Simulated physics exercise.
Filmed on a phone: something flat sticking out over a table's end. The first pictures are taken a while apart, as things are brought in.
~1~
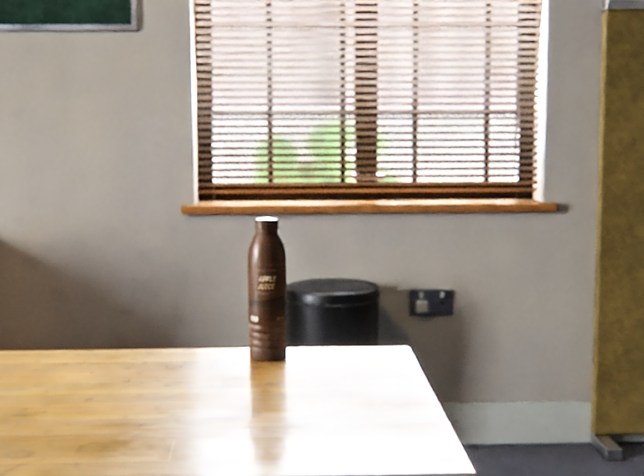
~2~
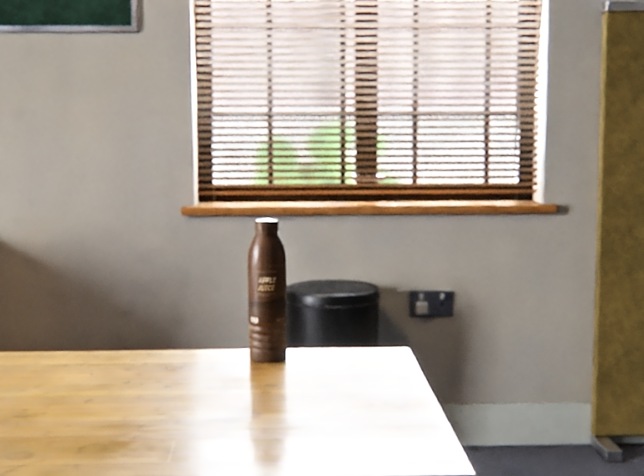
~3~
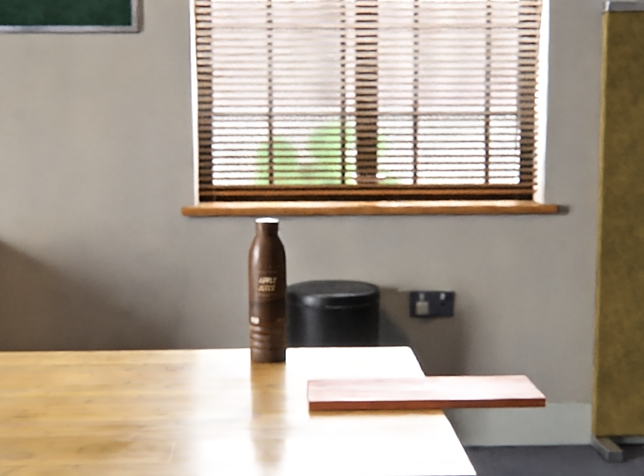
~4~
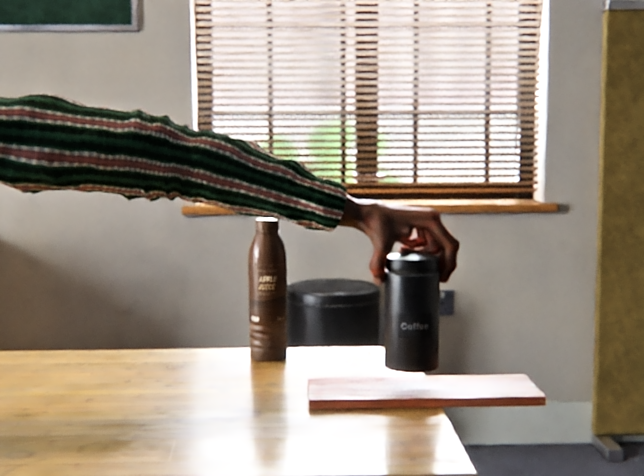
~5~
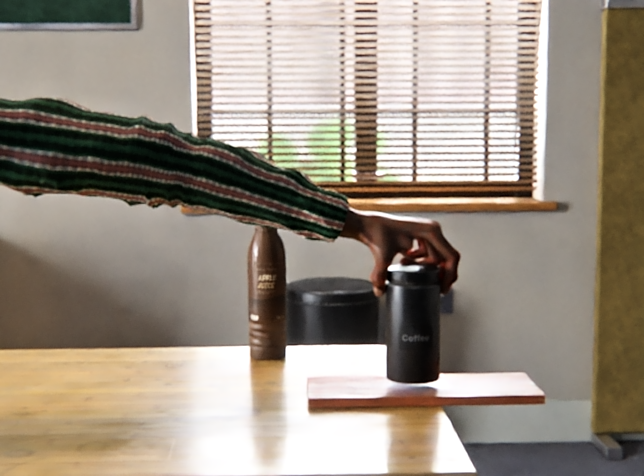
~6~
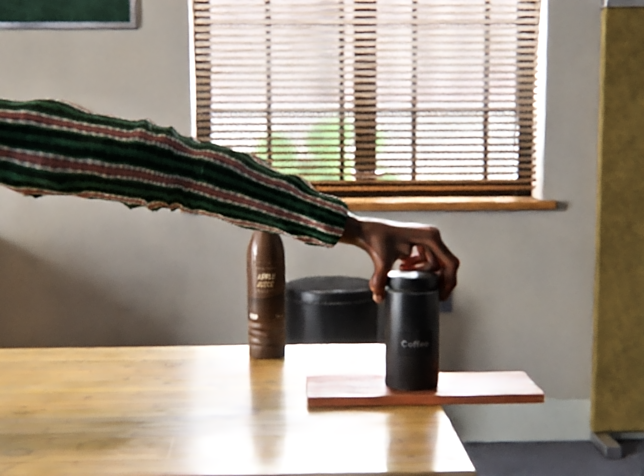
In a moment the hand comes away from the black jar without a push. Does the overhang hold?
In the end the plank stays on the table.
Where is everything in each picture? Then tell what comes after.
The last thing is not in view yet; brown bottle (267, 288), in the first frame.
The last thing is not in view yet; brown bottle (267, 290), in the second frame.
The last thing is not in view yet; brown bottle (268, 290), in the third frame.
Still above its spot; black jar (411, 312); brown bottle (268, 289), in the fourth frame.
Still above its spot; black jar (413, 323); brown bottle (267, 287), in the fifth frame.
In place under the hand; black jar (412, 329); brown bottle (266, 286), in the sixth frame.
Then, 0.30 s after the last picture, nothing has stirred.
Then, 0.70 s after the last picture, black jar resting near (412, 330).
At rest, all 3 in place. Seen from the same camera at the end, black jar near (412, 330). The plank holds.
